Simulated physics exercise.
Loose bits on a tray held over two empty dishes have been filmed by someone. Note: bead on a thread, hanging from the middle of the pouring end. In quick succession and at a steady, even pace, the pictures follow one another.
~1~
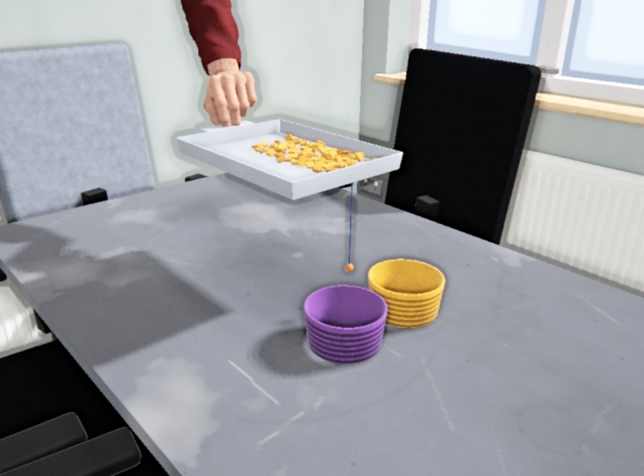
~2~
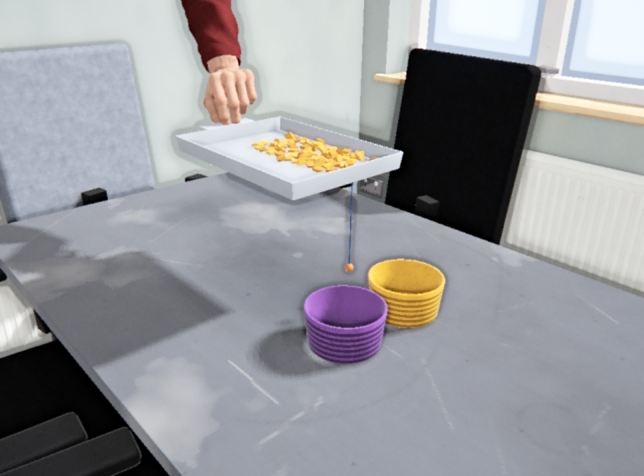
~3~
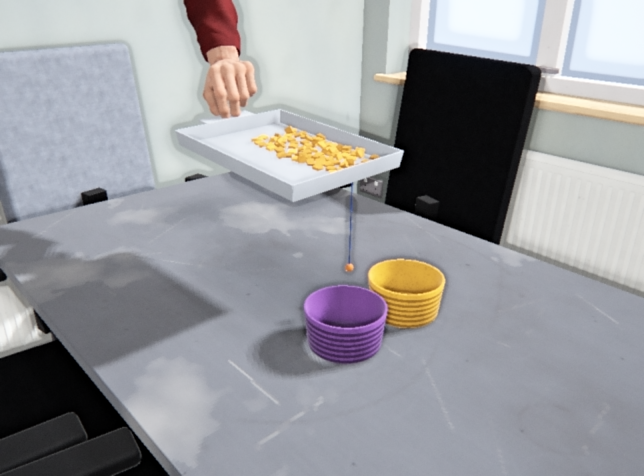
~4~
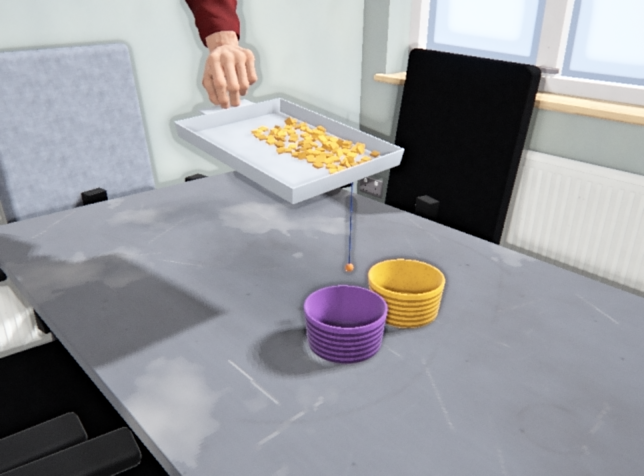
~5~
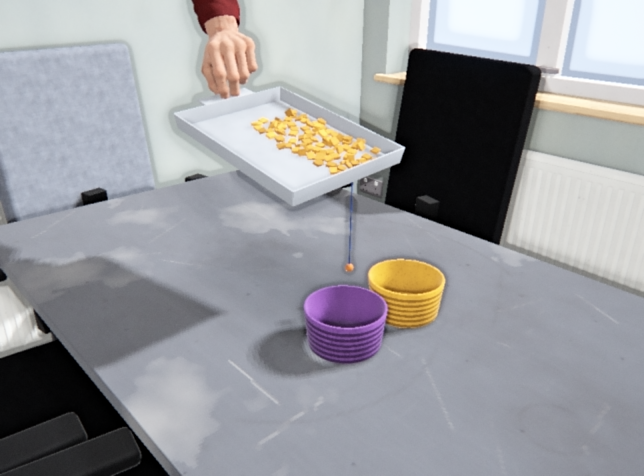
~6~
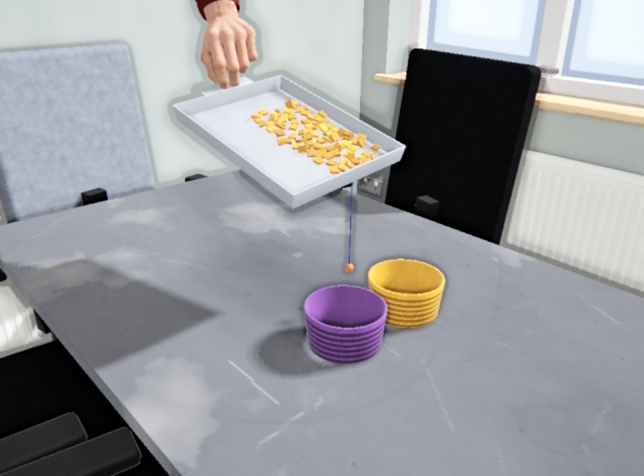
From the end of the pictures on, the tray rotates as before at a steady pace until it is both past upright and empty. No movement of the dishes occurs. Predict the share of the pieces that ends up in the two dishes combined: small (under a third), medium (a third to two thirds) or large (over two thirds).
Medium.
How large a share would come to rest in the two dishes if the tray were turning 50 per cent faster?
About 40 per cent.
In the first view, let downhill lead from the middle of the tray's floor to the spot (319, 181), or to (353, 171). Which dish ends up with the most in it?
One after the other: The leftmost dish, the rightmost dish.
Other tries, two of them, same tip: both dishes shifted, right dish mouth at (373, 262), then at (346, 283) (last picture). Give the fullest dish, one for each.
Run 1: The one on the left side. Run 2: The one on the left side.
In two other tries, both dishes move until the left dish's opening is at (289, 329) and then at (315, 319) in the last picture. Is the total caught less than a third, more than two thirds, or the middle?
The first try: In the middle band. The second: Between a third and two thirds.
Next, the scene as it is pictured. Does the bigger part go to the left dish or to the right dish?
Noted: The left-placed one ends with more.
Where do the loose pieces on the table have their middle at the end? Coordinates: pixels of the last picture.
Somewhere near (280, 342), I think.
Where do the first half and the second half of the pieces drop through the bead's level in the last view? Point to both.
(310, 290) for the early half, (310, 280) for the late half.
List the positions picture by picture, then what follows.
In the first picture, corners of the pouring end near (293, 181) and (400, 153), level; middle of the load near (313, 155), small crackers; left dish near (374, 339); right dish near (435, 305); bead on its thread near (349, 268).
In the second picture, corners of the pouring end near (293, 182) and (400, 152), level; middle of the load near (313, 154).
In the third picture, corners of the pouring end near (293, 184) and (400, 151), tipped barely, lowest at the left corner; middle of the load near (313, 150).
In the fourth picture, corners of the pouring end near (293, 187) and (401, 149), tipped a little, lowest at the left corner; middle of the load near (314, 145).
In the fifth picture, corners of the pouring end near (294, 190) and (401, 148), tipped a little, lowest at the left corner; middle of the load near (314, 140).
In the sixth picture, corners of the pouring end near (294, 193) and (402, 146), tipped clearly, lowest at the left corner; middle of the load near (314, 135); left dish near (374, 339); right dish near (435, 305).
Shortly afterwards, tray tipped steeply; all but a few on the tray; only a few in the air.
Next, tray tipped past a quarter turn; the bulk on the tray; a little outside both; only a few in the air.
Some moments later, tray tipped past a quarter turn; near half in the left dish; near half outside both.
In the end, tray tipped past a quarter turn; near half in the left dish; none at all in the right dish; near half outside both.
